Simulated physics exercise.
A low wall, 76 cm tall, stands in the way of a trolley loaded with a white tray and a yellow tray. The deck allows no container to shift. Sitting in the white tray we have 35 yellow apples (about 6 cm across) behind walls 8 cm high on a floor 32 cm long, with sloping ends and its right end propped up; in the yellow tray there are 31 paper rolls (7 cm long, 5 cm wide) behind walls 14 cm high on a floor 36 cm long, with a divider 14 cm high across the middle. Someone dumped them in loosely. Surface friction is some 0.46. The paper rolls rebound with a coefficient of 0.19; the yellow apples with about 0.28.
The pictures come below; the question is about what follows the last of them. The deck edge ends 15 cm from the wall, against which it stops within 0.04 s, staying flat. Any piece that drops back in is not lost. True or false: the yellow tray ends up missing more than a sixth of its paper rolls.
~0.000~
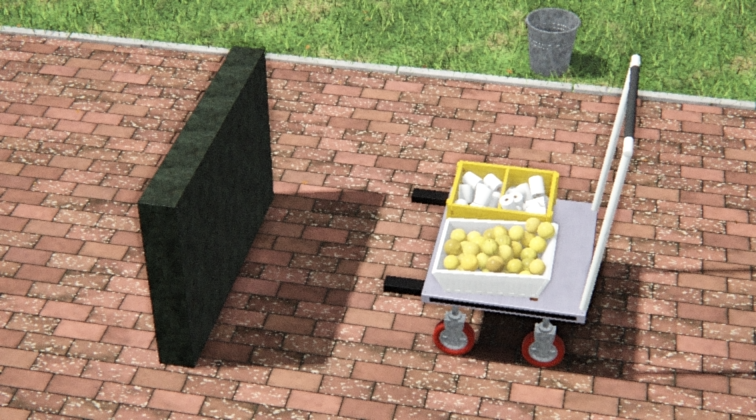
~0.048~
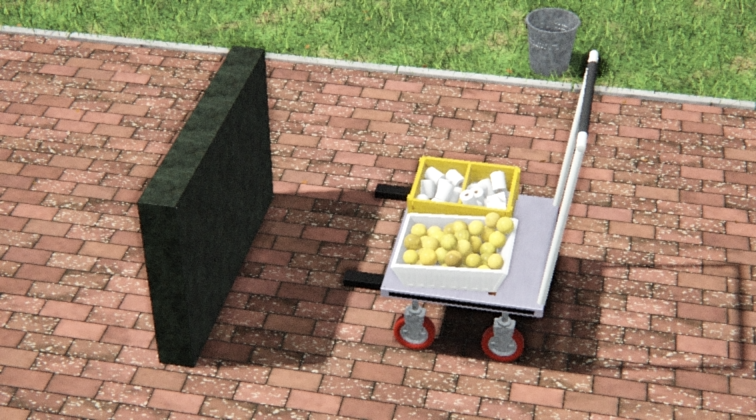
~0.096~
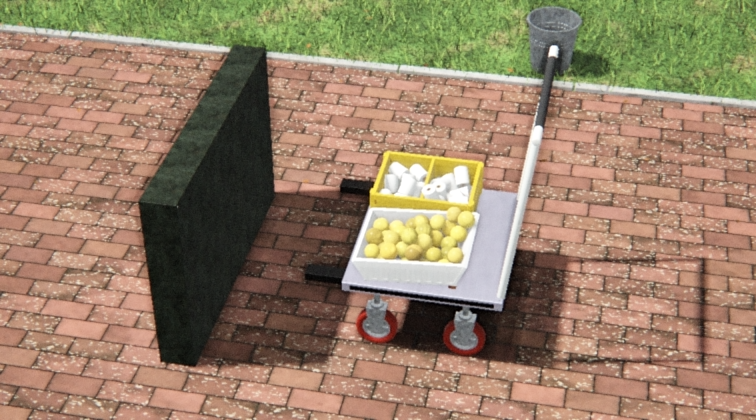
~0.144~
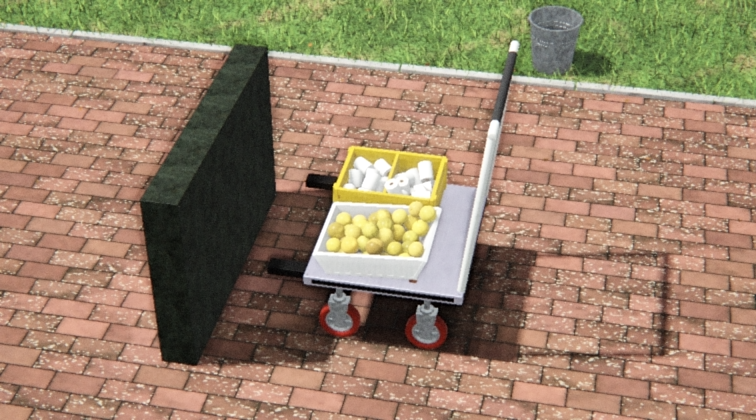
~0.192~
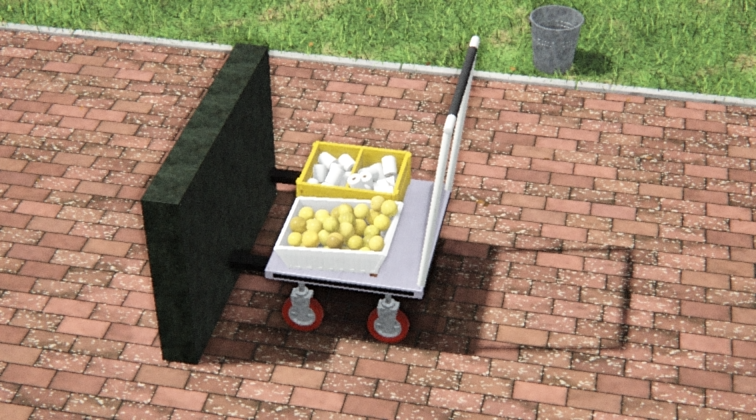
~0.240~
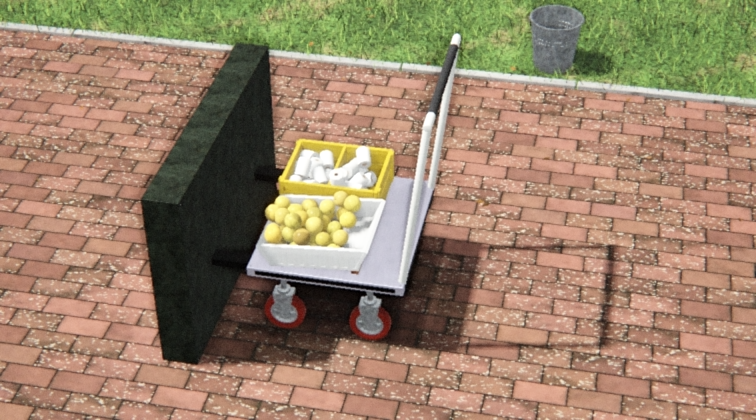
False.
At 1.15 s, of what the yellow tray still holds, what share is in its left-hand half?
50 per cent or so.
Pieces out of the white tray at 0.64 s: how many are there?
White tray: Roughly 14 out by then.
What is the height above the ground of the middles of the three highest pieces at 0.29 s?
Close to 54 cm up.
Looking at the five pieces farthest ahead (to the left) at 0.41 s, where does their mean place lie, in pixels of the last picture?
Close to (228, 198).
After 0.29 s, the white tray is down by 3 of 35 and the yellow tray has all 31.
After 0.41 s, the white tray is down by 12 of 35 and the yellow tray has all 31.
After 0.64 s, the white tray is down by 14 of 35 and the yellow tray has all 31.
Outcome (at 1.15 s), the white tray is down by 15 of 35 and the yellow tray has all 31. Asked share, 0 of 31, 0 per cent.
